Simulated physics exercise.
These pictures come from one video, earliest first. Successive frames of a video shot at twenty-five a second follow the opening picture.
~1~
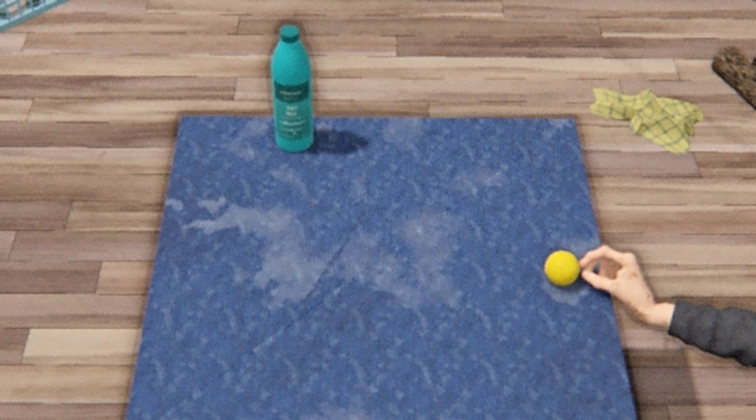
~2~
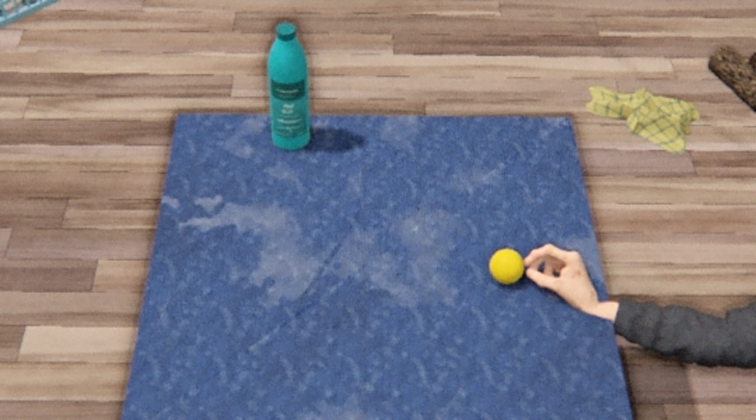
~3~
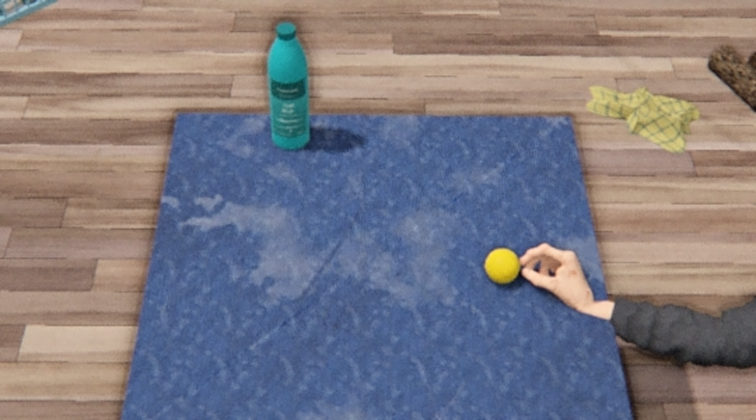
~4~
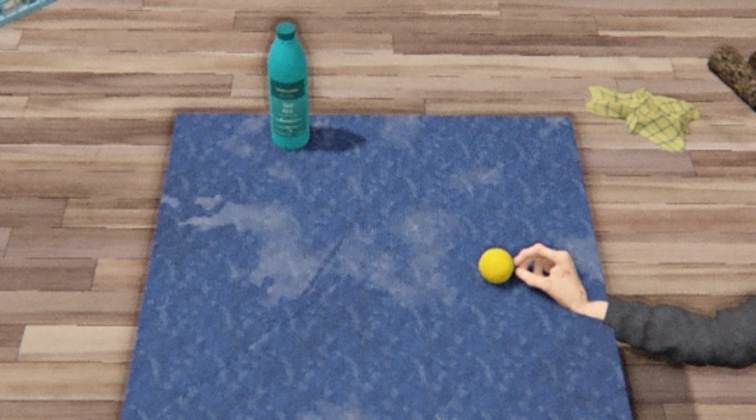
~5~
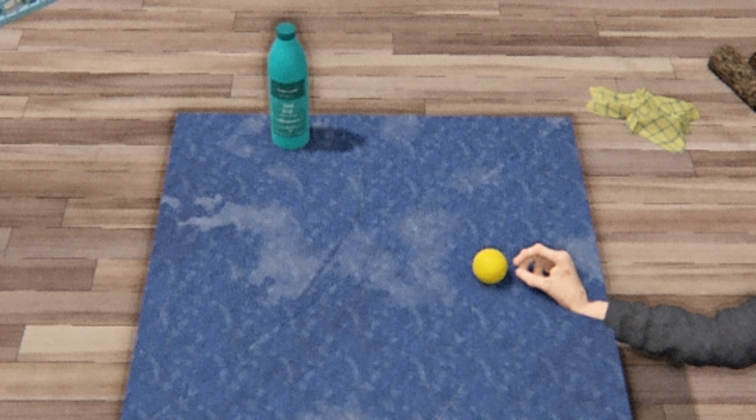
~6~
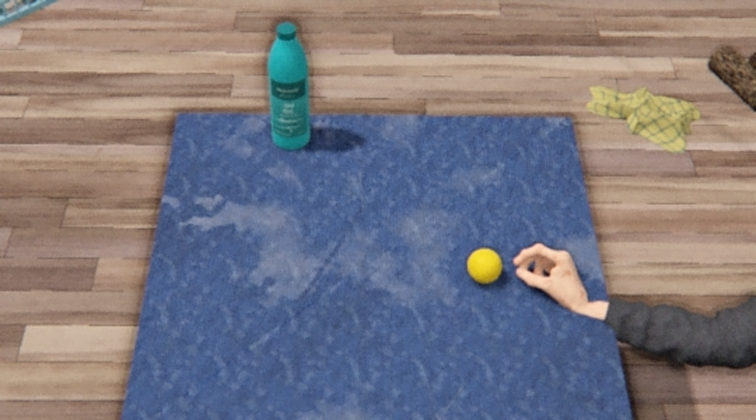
The clip shows a hand moving a small yellow ball-like object leftward across a blue mat near a teal bottle, then staying nearly still while the object rolls slightly farther left, opening a small gap between them.
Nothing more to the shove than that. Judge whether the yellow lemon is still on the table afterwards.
I expect it to keep its place on the table.
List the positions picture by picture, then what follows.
The first frame shows under the hand; yellow lemon (563, 268).
The second frame shows under the hand; yellow lemon (507, 266).
The third frame shows under the hand; yellow lemon (503, 266).
The fourth frame shows yellow lemon (497, 266).
The fifth frame shows yellow lemon (490, 266).
The sixth frame shows yellow lemon (485, 266) rolled a little.
Then, 0.10 s after the last picture, yellow lemon rolled about its own width near (472, 266).
Then, 0.20 s after the last picture, yellow lemon rolled about its own width near (464, 266).
Then, 0.30 s after the last picture, yellow lemon rolled about its own width near (459, 266).
At rest, moved from the start, yellow lemon. Seen from the same camera at the end, yellow lemon near (458, 266).
